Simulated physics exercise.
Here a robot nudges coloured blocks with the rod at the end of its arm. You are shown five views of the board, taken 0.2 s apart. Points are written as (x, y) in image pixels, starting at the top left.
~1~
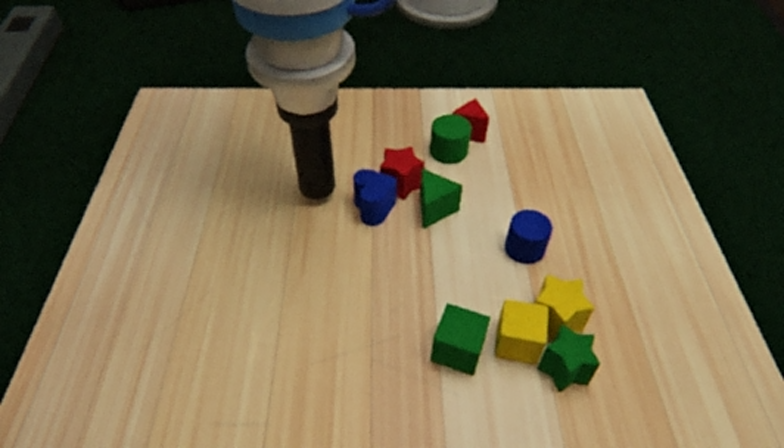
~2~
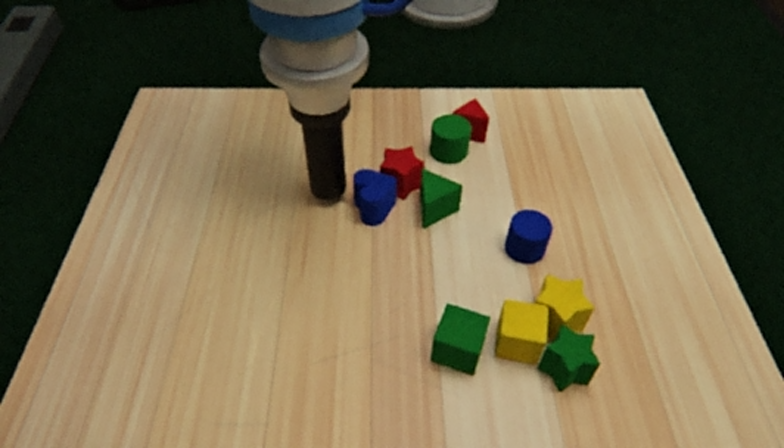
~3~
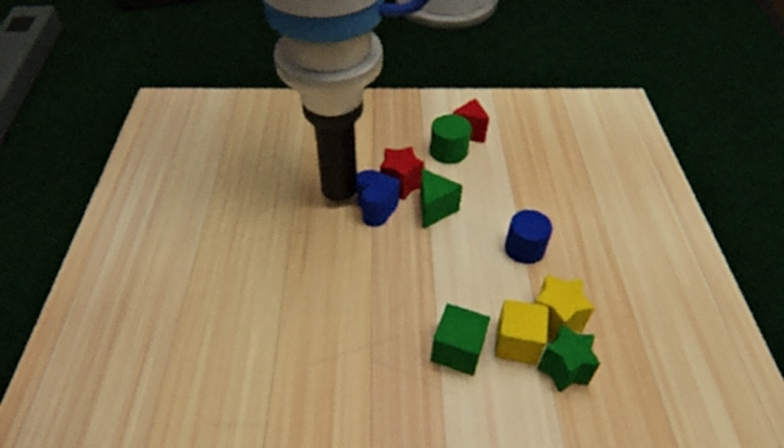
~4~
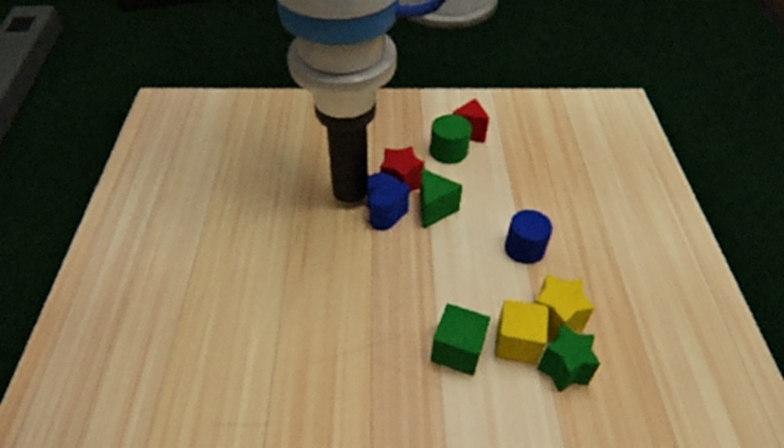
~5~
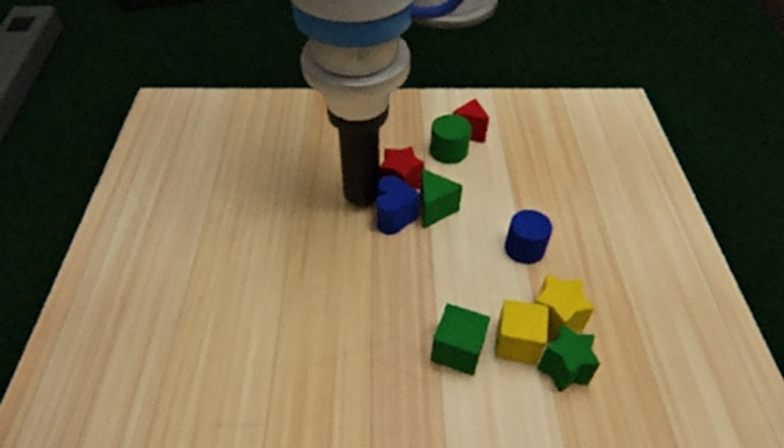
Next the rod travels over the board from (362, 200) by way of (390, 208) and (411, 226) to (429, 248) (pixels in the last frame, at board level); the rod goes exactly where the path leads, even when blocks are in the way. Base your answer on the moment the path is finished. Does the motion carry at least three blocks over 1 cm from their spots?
The answer is no.
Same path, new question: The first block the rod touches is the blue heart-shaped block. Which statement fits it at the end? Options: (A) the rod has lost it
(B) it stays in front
That would be B.
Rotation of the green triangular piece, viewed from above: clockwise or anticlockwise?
Viewed from above: Anti-clockwise.
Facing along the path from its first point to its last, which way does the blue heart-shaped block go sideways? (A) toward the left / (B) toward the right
I choose B.
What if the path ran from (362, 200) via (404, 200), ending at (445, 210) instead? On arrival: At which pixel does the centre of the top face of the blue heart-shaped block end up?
The centre of its top will be at (427, 207).
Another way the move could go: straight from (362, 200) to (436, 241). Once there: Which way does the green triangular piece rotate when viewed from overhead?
It ends up turned anticlockwise.
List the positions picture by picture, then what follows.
In the first frame, lower end of the rod (317, 187), tops of blocks, blue heart-shaped block (373, 183), red star (401, 159), green triangular piece (437, 185).
In the second frame, rod (329, 187), blocks as before.
In the third frame, rod (340, 188), blue heart-shaped block (376, 184).
In the fourth frame, rod (351, 190), blue heart-shaped block (386, 188).
In the fifth frame, rod (361, 192), blue heart-shaped block (395, 192), red star (401, 159), green triangular piece (437, 185).
The first path, step by step. Halfway along, rod (402, 208); blue heart-shaped block (420, 215), turned 60° clockwise; green triangular piece (443, 186), turned 25° anticlockwise.
At the end, rod (430, 240); blue heart-shaped block (449, 249), turned 65° clockwise; red star not moved; green triangular piece (443, 186), turned 25° anticlockwise.
